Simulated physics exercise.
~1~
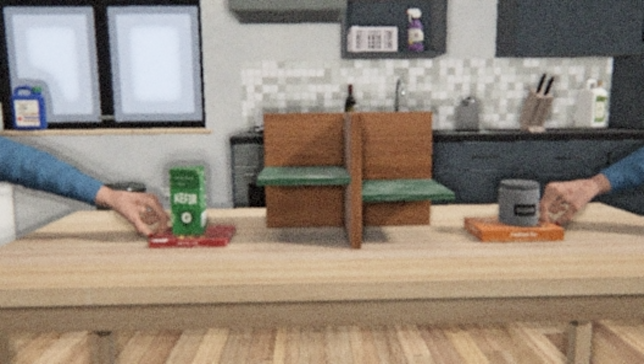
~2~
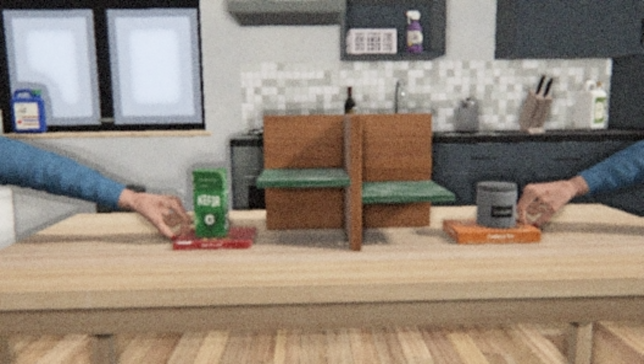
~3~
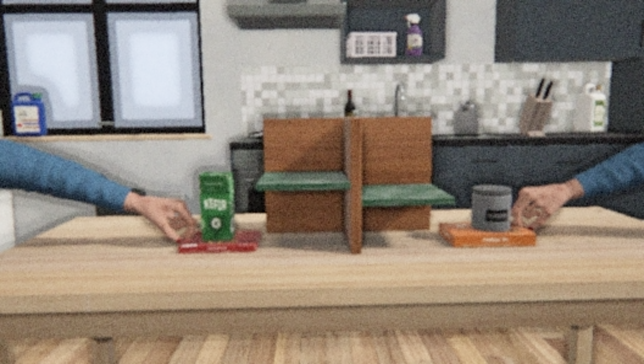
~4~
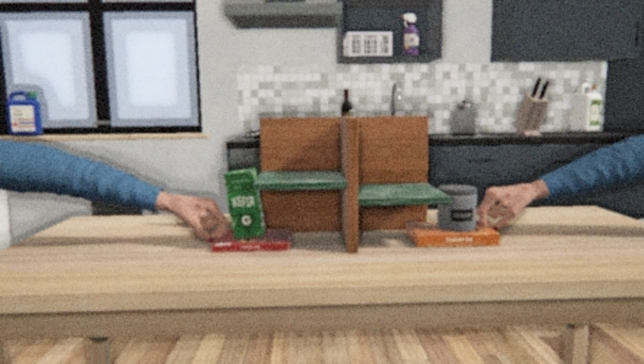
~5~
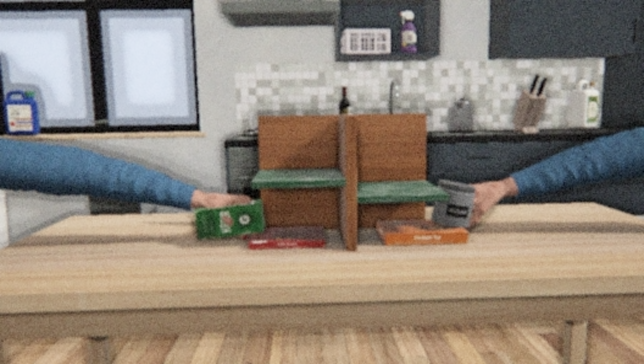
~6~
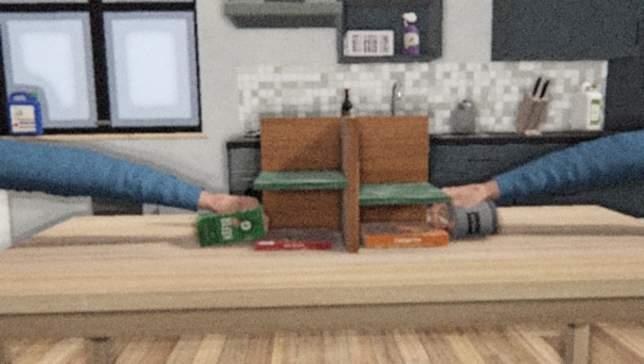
The video shows two hands sliding a red packet carrying an upright green carton and an orange packet carrying a grey jar inward beneath low green shelves. The carton and jar strike the shelf edges, tip over and get scraped off as the packets continue underneath.
